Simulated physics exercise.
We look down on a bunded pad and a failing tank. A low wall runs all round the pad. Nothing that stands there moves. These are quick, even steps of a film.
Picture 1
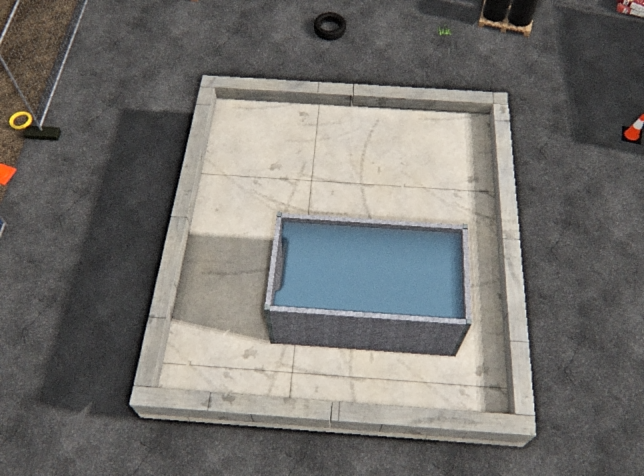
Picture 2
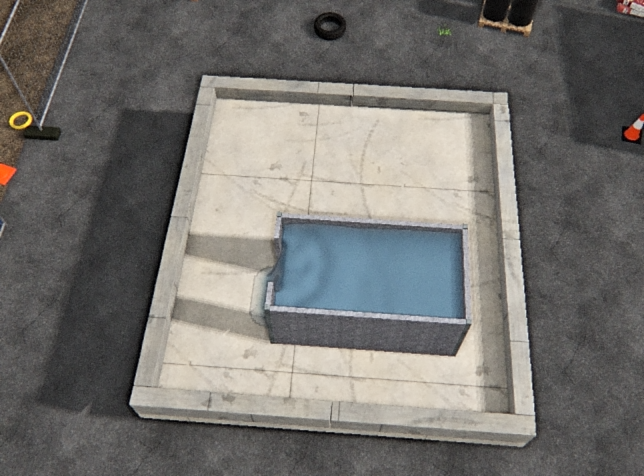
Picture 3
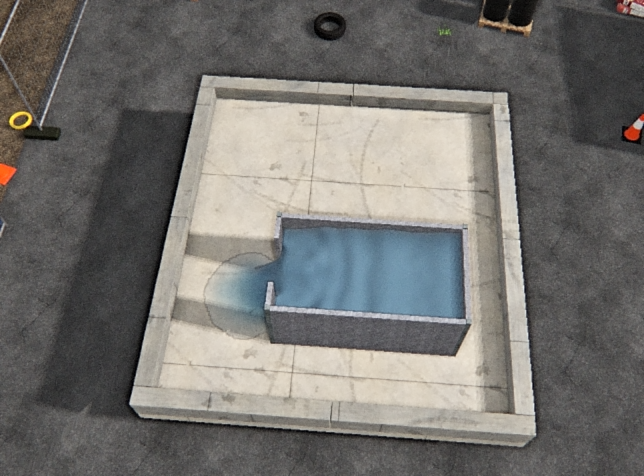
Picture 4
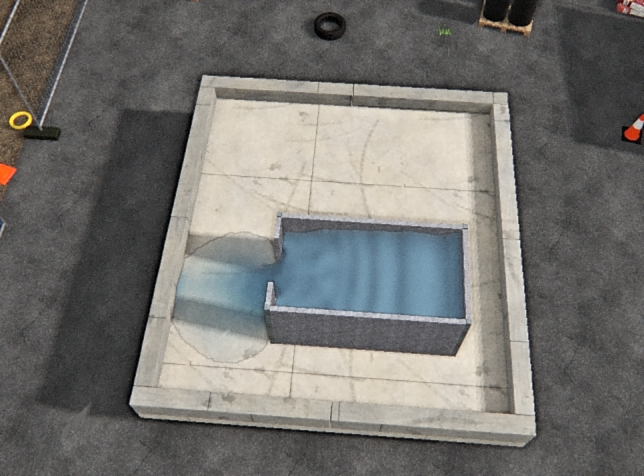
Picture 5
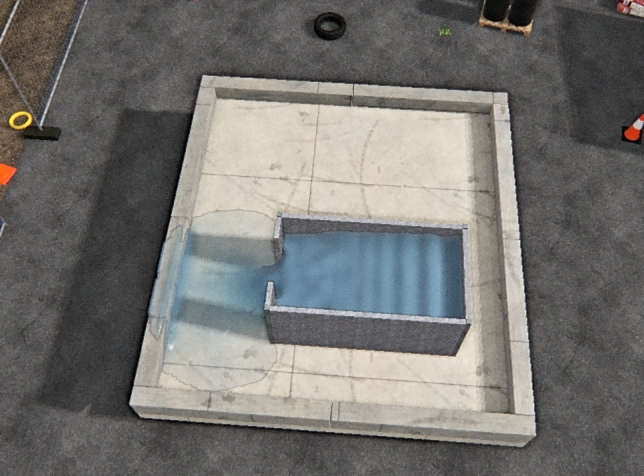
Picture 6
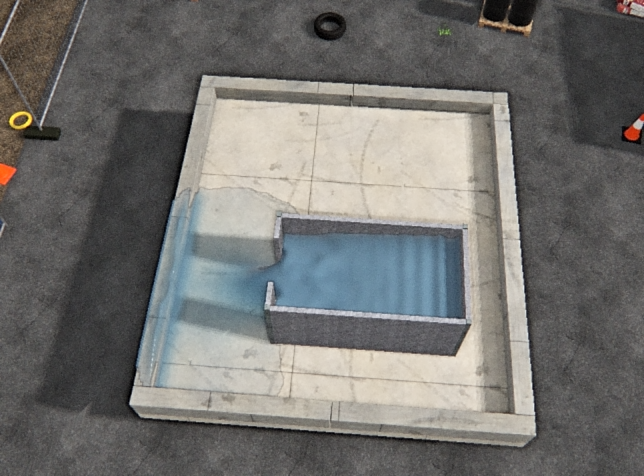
Blue water pouring through a gap in the left end of an open tank, fanning across the pale pad and spreading along its left wall.
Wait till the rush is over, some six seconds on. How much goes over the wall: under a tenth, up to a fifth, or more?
The share lost is a tenth to a fifth.
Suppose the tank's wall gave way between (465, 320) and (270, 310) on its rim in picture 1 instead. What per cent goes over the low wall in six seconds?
About 40 per cent.
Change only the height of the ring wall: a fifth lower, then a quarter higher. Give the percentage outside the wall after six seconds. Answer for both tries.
About 20 and 6 per cent.
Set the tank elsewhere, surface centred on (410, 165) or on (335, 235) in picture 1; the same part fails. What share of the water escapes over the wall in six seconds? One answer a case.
Near 10 and 16 in a hundred.
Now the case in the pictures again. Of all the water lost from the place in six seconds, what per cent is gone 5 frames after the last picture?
I make it 30 per cent.
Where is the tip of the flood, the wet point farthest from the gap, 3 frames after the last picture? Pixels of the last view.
I would point to (214, 117).
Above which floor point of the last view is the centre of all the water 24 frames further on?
Around (326, 266).
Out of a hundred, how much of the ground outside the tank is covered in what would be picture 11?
Close to 30 %.
A moment on, water covers 25 % of the floor; the low wall has let 2 % over.
Next, water covers 30 % of the floor; the low wall has let 4 % over.
Then, water covers 50 % of the floor; the low wall has let 13 % over.
Later, water covers 70 % of the floor; the low wall has let 15 % over.
In the end, water covers 80 % of the floor; the low wall has let 15 % over.
